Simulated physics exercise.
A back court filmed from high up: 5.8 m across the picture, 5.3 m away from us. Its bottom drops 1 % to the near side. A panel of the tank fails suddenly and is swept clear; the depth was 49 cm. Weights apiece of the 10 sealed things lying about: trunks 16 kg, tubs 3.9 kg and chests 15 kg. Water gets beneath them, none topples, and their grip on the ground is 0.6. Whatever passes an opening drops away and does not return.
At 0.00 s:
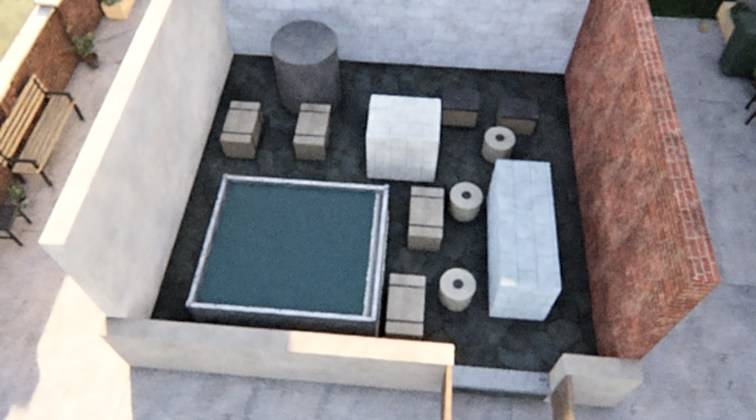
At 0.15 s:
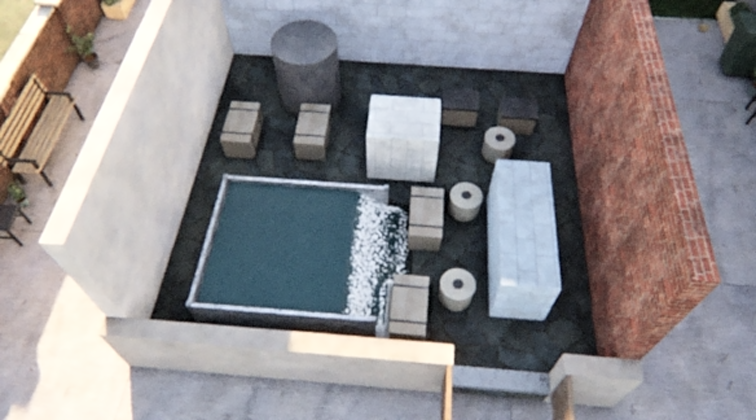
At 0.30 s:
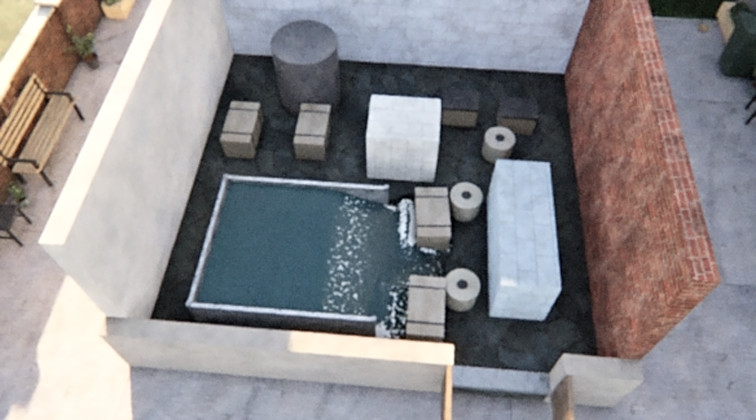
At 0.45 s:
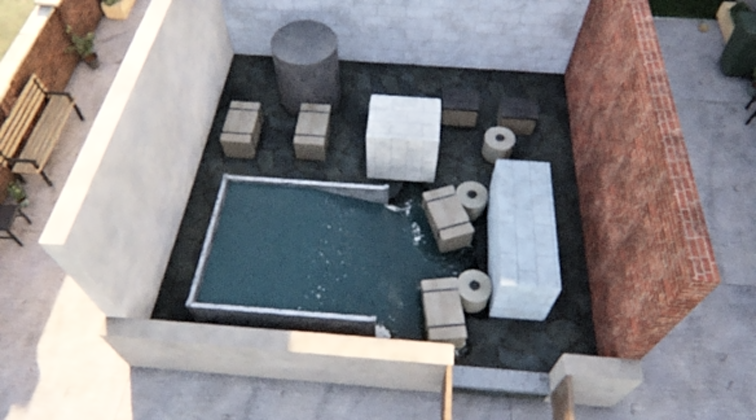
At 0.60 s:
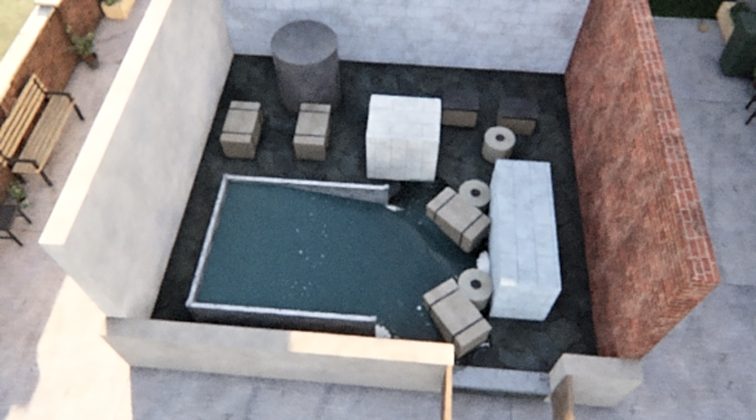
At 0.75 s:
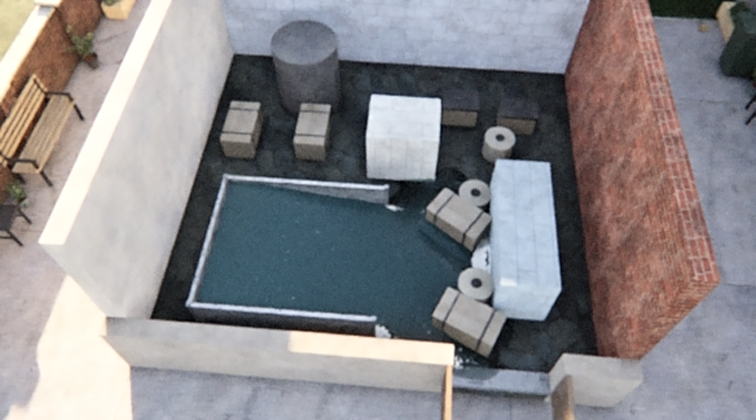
Walled courtyard from above, water bursting through the right side of a tank, pushing two strapped boxes and nearby round tubs rightward.
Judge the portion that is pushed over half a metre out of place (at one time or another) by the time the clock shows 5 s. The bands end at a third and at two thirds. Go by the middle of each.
That comes to two thirds or above.
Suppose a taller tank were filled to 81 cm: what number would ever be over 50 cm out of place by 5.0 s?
In that case 7 of them.
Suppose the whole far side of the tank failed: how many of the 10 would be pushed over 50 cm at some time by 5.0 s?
Then 5.
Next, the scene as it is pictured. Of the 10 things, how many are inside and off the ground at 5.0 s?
I count 4.
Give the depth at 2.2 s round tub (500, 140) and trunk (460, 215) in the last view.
About 5 and 18 cm.
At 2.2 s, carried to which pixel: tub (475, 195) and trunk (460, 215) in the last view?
Near (488, 108) and (462, 172).
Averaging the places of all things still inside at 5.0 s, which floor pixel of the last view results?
Around (429, 151).
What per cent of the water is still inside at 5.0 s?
About 76 per cent.
After 1.1 s 1 of 10 are over 50 cm from their spots; 3 afloat.
After 2.2 s 5 of 10 are over 50 cm from their spots; 4 afloat.
After 3.5 s 7 of 10 are over 50 cm from their spots; 5 afloat.
After 5.0 s 6 of 10 are over 50 cm from their spots, and 7 have been at some point; 4 afloat.
